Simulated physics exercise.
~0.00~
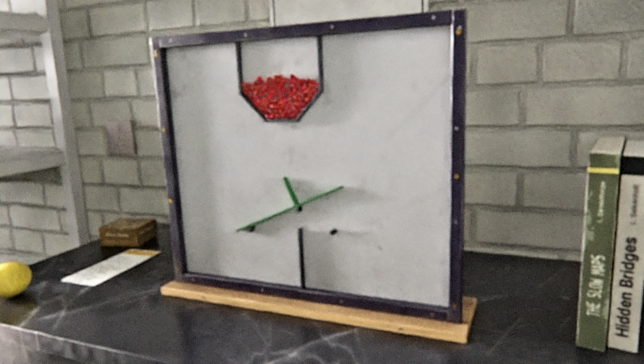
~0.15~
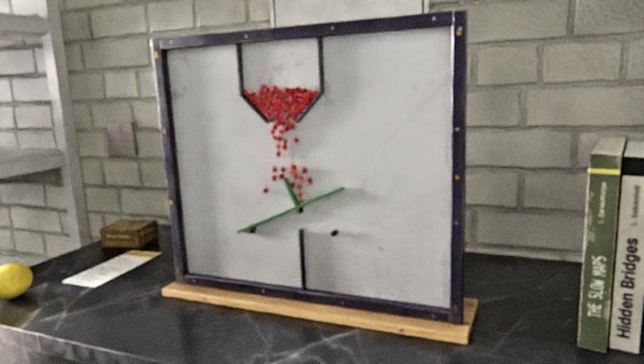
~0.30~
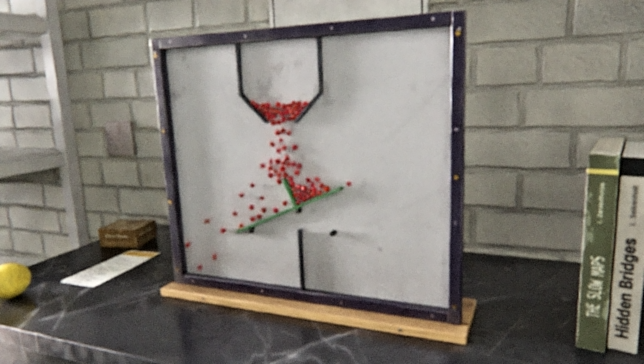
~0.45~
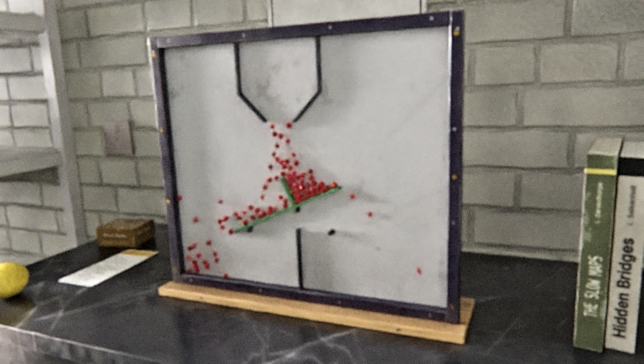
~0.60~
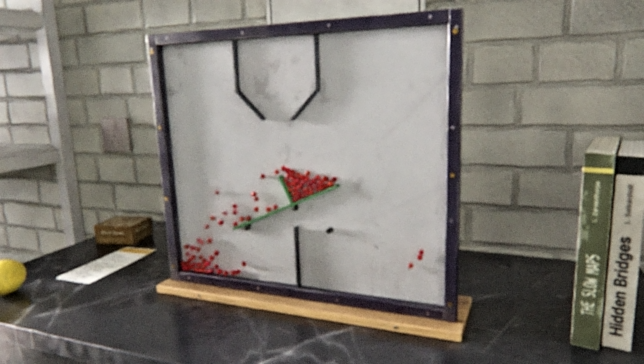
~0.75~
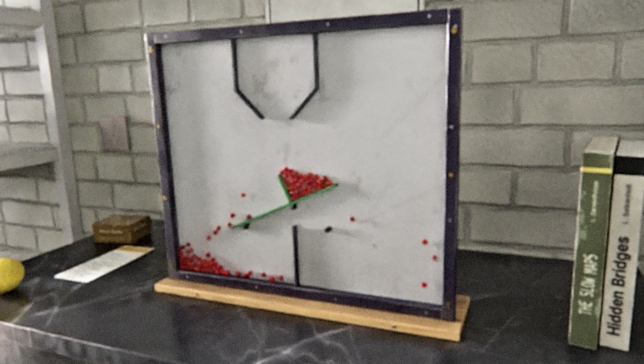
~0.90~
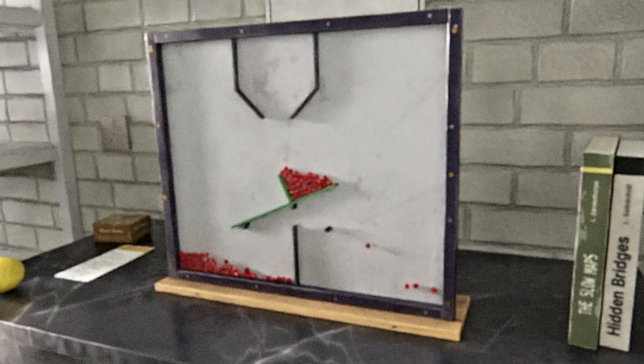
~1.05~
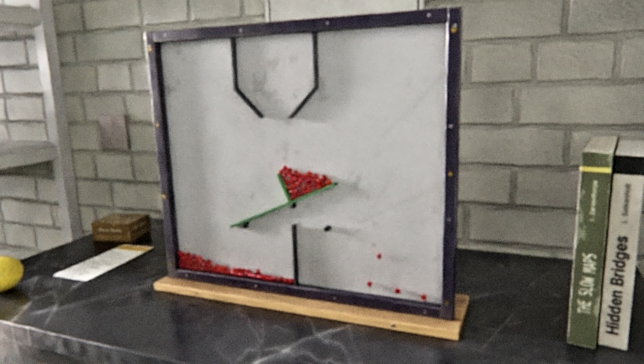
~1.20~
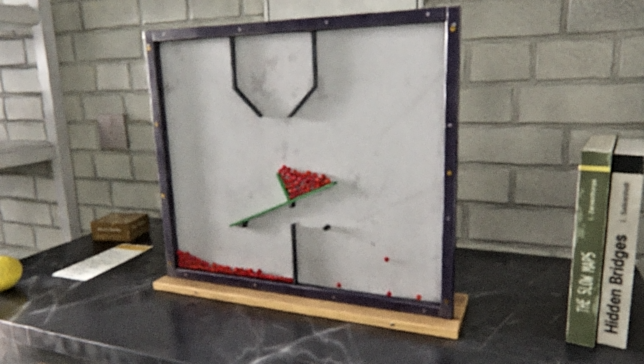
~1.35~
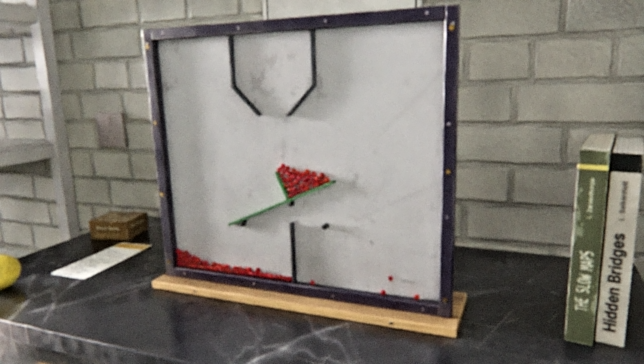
Red beads pouring from a hopper onto a tilted green tray, many spilling into the left bin, a heap staying on the tray.
